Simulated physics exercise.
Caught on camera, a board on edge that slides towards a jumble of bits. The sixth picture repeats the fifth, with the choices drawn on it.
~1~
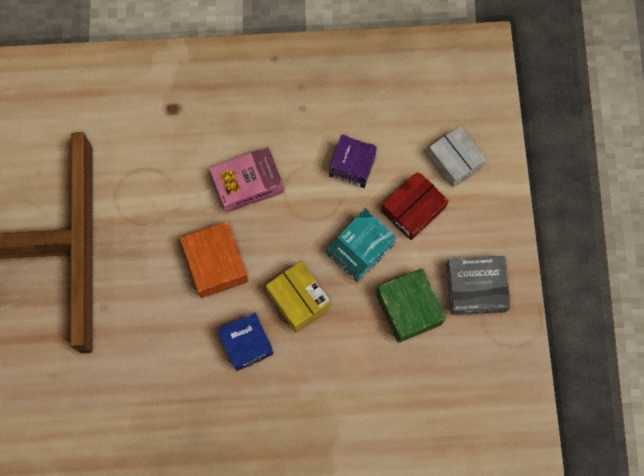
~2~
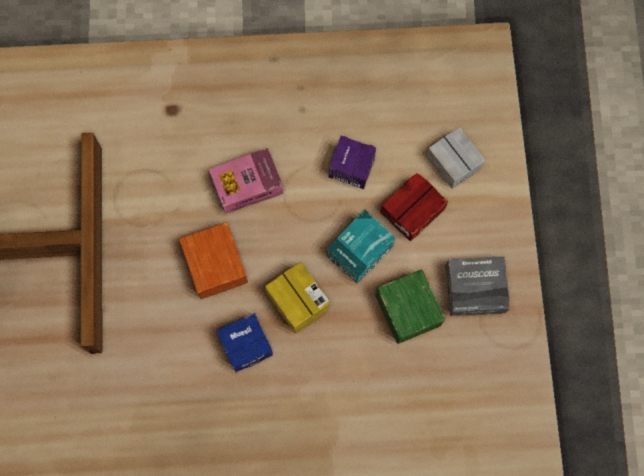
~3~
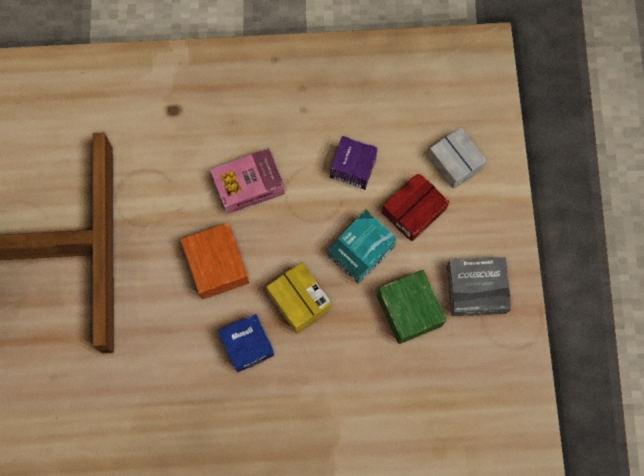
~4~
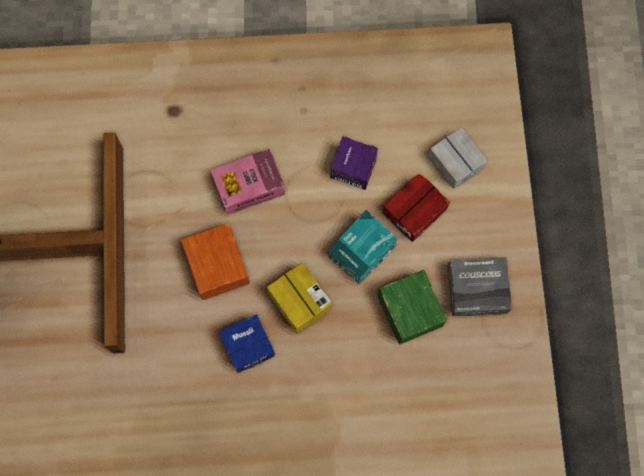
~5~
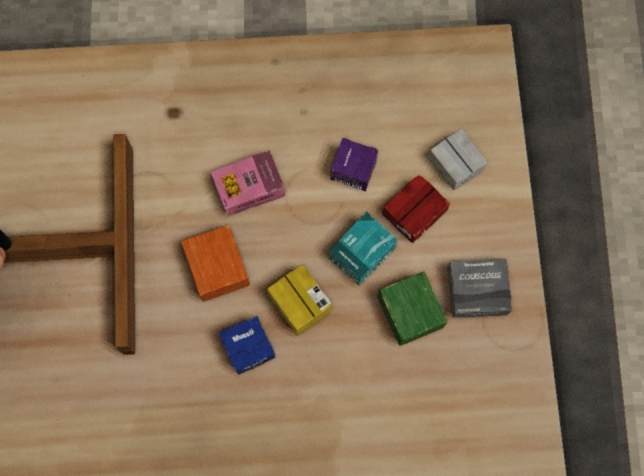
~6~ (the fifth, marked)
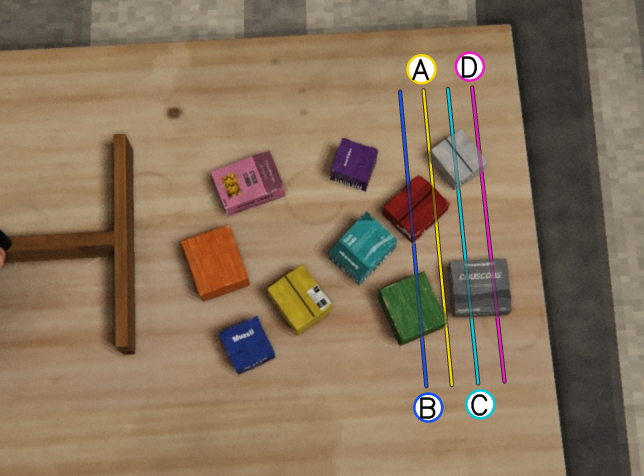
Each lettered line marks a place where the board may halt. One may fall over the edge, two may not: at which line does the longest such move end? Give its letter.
A is the last line within the limit.
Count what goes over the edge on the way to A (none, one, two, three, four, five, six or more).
In all, one.
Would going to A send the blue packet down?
No.
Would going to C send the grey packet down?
Yes.
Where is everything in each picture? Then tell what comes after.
The first frame shows yellow box (298, 297); red box (414, 206); pink packet (247, 180).
The second frame shows board (87, 236); blue packet (245, 343).
The third frame shows board (98, 236); turquoise box (362, 247).
The fourth frame shows board (110, 236); green block (412, 307).
The fifth frame shows board (120, 237); grey packet (479, 289); yellow box (300, 301); red box (415, 209).
On the marked copy, A at (437, 232); B at (413, 233); C at (462, 230); D at (488, 229).
Following A. Soon after the start, board (235, 231); blue packet (270, 346); pink packet (274, 186).
Later, board (349, 224); white box (471, 148); red box (440, 195).
In the end, board (436, 219); grey packet over the edge; red box (520, 187); one fallen.
As for the rest, B is within the limit but short; C drops two; D drops five.
